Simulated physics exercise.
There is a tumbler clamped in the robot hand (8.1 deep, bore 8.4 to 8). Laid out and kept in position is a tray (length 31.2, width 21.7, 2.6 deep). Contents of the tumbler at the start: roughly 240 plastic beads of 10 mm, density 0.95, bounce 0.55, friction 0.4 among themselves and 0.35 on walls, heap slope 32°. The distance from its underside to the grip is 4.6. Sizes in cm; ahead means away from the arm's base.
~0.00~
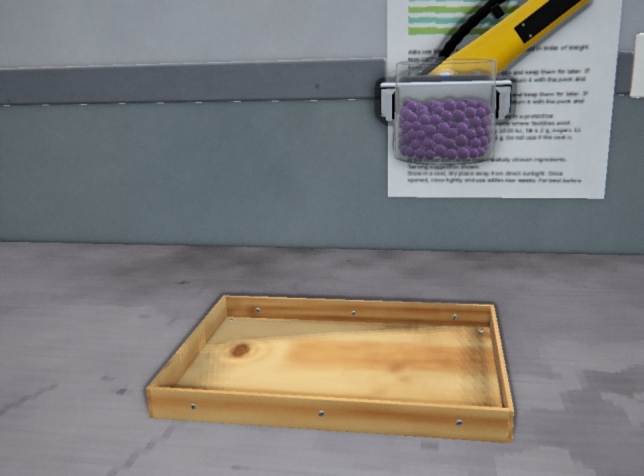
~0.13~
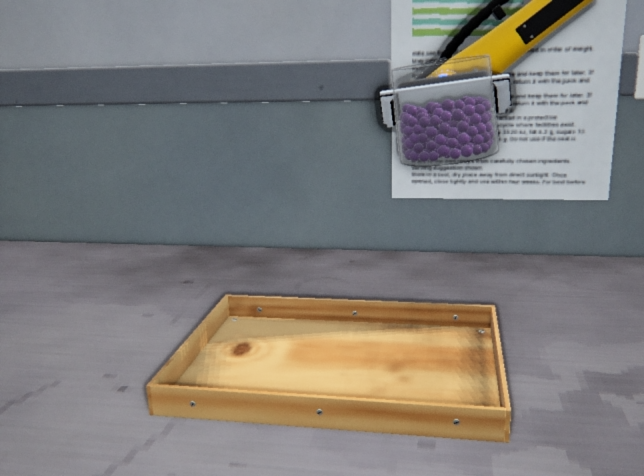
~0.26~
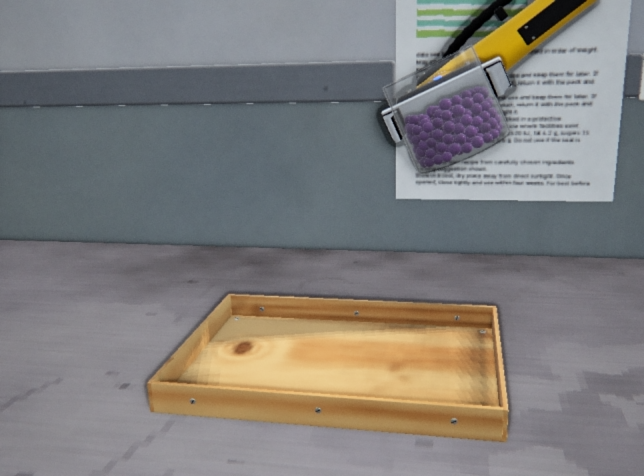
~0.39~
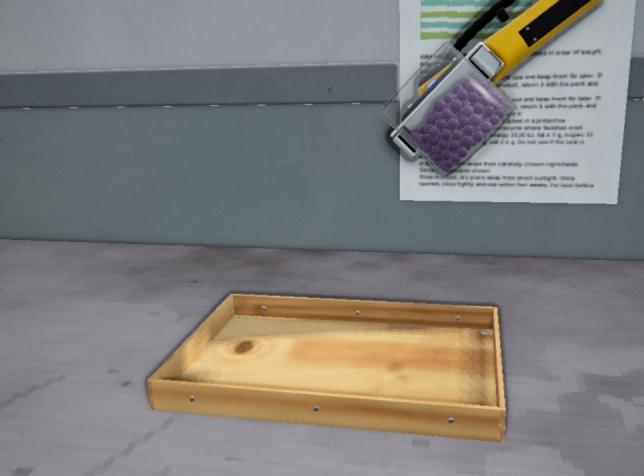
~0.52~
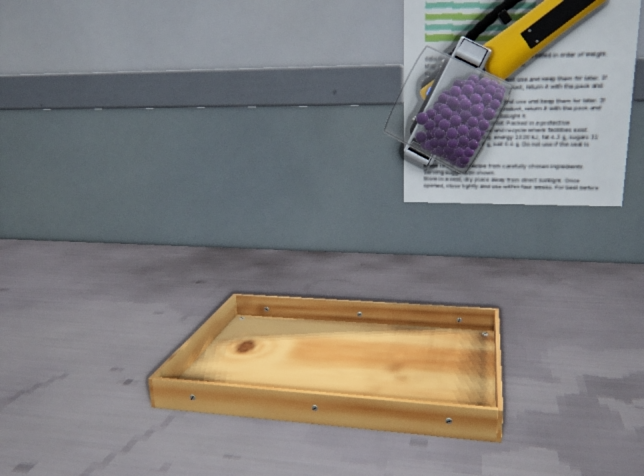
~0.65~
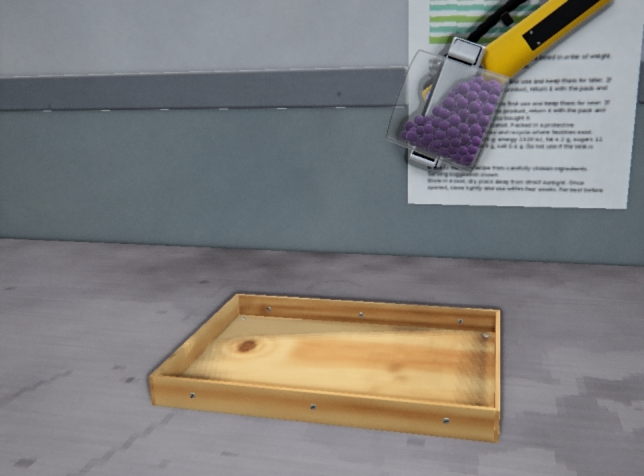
Clear tumbler of purple beads tilting steadily further over in a robot gripper, beads shifting inside, above a still wooden tray.
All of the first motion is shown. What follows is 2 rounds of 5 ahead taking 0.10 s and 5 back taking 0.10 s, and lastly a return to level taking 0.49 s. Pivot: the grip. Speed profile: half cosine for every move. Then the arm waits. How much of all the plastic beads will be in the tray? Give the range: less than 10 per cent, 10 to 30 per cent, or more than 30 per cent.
The share is more than 30 per cent.
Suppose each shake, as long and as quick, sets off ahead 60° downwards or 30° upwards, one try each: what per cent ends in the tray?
I'd say close to 10 percent for the first and close to 80 percent for the second.
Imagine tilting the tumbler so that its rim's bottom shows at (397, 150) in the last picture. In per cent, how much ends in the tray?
I'd put it at roughly 85 %.
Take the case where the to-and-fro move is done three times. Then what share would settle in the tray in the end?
65 %.
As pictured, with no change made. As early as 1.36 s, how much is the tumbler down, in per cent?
About 65 per cent.
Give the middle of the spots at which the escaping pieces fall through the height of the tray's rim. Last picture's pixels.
Estimated centre around (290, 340) in pixels.
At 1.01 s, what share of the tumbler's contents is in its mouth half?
Mouth half share: Roughly 80 %.
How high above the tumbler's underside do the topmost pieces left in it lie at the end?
Height at rest: About 3.0 centimetres.
After 1.01 s, tilted 70° forward, highest piece 28 above the table; 138 in the tumbler, 61 in the tray, 1 on the table or floor, 43 in flight or on a rim.
After 1.36 s, tilted 20° forward, highest piece 28 above the table; 130 in the tray, 87 in the tumbler, 13 on the table or floor, 13 in flight or on a rim.
After 1.74 s, level, highest piece 26 above the table; 138 in the tray, 87 in the tumbler, 18 on the table or floor.
After 2.79 s, level, highest piece 25 above the table; 138 in the tray, 87 in the tumbler, 18 on the table or floor.
At rest, 138 in the tray, 87 in the tumbler, 18 on the table or floor. That is 57 % in the tray.
